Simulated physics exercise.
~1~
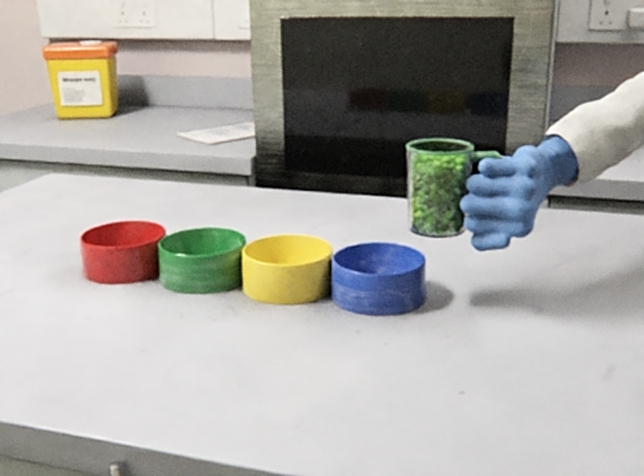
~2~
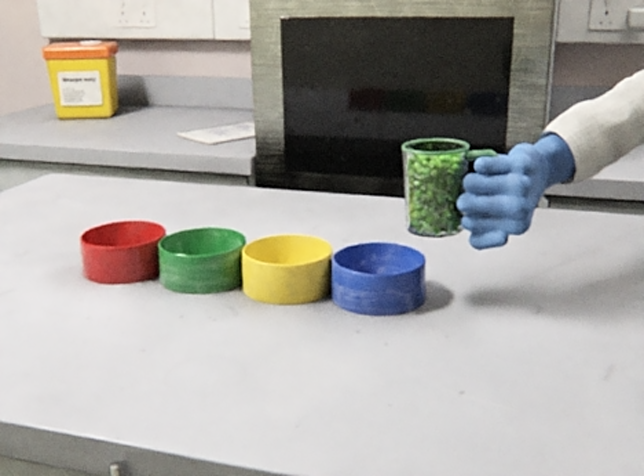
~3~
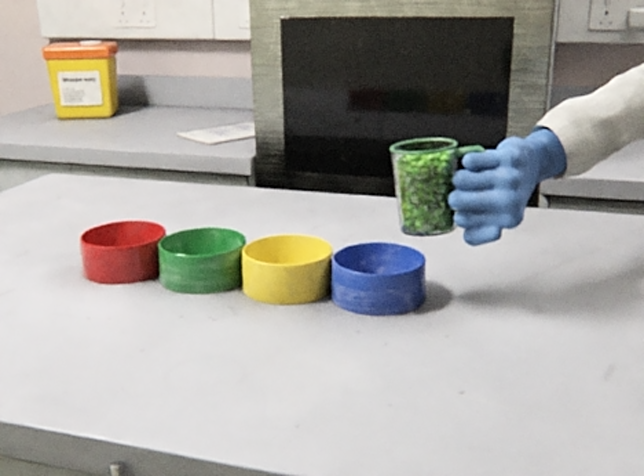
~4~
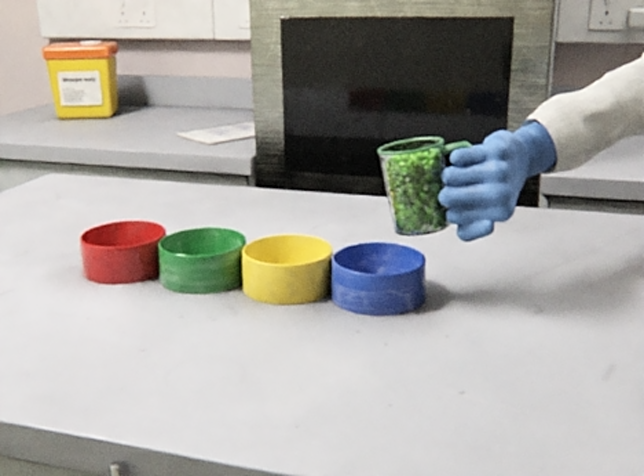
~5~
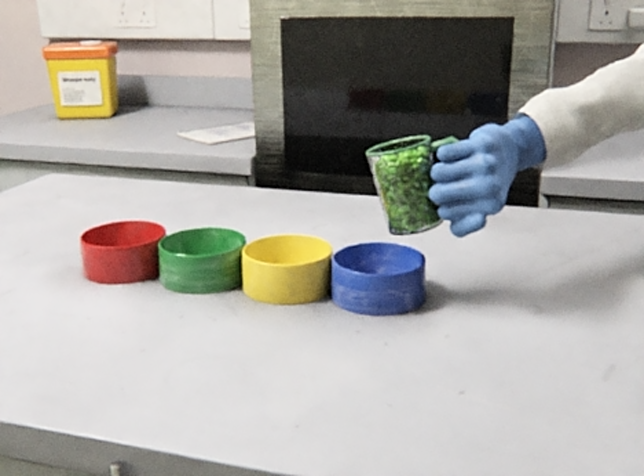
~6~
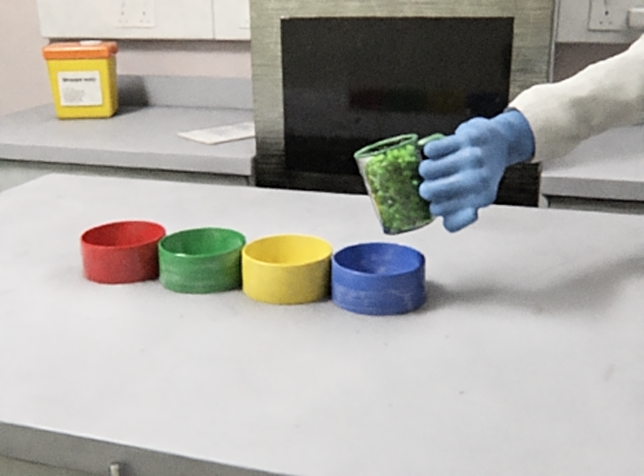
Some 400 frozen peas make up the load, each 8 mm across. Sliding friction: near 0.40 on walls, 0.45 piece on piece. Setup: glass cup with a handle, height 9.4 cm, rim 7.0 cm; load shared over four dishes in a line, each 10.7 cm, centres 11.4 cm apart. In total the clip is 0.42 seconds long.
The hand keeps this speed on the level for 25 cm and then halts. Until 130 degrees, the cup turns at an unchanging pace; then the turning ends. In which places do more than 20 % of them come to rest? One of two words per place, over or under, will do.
In the end red: It should not get past the one-in-five mark, blue: It should not get past the one-in-five mark, green: It should get past the one-in-five mark, yellow: It should not get past the one-in-five mark, counter: It should not get past the one-in-five mark.
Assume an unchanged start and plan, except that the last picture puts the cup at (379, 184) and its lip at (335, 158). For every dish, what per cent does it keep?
Then red 0, blue 0, green 100, and yellow 0.
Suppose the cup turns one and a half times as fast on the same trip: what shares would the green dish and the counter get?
Shares - green: 90, counter: 10.
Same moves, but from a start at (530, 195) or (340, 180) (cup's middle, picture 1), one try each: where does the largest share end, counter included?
The biggest share lands on yellow the first time and on red the second time.
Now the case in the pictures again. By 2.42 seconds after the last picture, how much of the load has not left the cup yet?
0 per cent.
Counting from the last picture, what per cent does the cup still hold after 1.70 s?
I reckon around 70 per cent.
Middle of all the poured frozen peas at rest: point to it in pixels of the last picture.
Look around (199, 260) in the last picture.
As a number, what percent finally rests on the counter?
Estimate: Close to 0 %.
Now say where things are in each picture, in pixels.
In the first frame, cup at (438, 188), tilt 0 degrees, lip at (408, 145), moved 0.0 cm; middle of the pieces at (441, 196); blue dish at (379, 258); yellow dish at (288, 249); green dish at (203, 241); red dish at (123, 234).
In the second frame, cup at (435, 188), tilt 1 degrees, lip at (404, 146), moved 0.4 cm; middle of the pieces at (438, 196).
In the third frame, cup at (426, 188), tilt 5 degrees, lip at (392, 148), moved 1.4 cm; middle of the pieces at (429, 195).
In the fourth frame, cup at (417, 187), tilt 10 degrees, lip at (380, 150), moved 2.4 cm; middle of the pieces at (421, 194).
In the fifth frame, cup at (407, 186), tilt 14 degrees, lip at (368, 152), moved 3.5 cm; middle of the pieces at (412, 193).
In the sixth frame, cup at (398, 186), tilt 18 degrees, lip at (357, 154), moved 4.6 cm; middle of the pieces at (403, 192); blue dish at (379, 258); yellow dish at (288, 249); green dish at (203, 241); red dish at (123, 234).
Then, 1.02 s after the last picture, tilt 70 degrees; cup holds 100 %.
Then, 1.70 s after the last picture, tilt 104 degrees; cup holds 70 %, green 25 %.
Then, 2.42 s after the last picture, tilt 130 degrees; cup holds 0 %, green 100 %.
In the end, red 0 %, blue 0 %, green 100 %, yellow 0 %, counter 0 %.
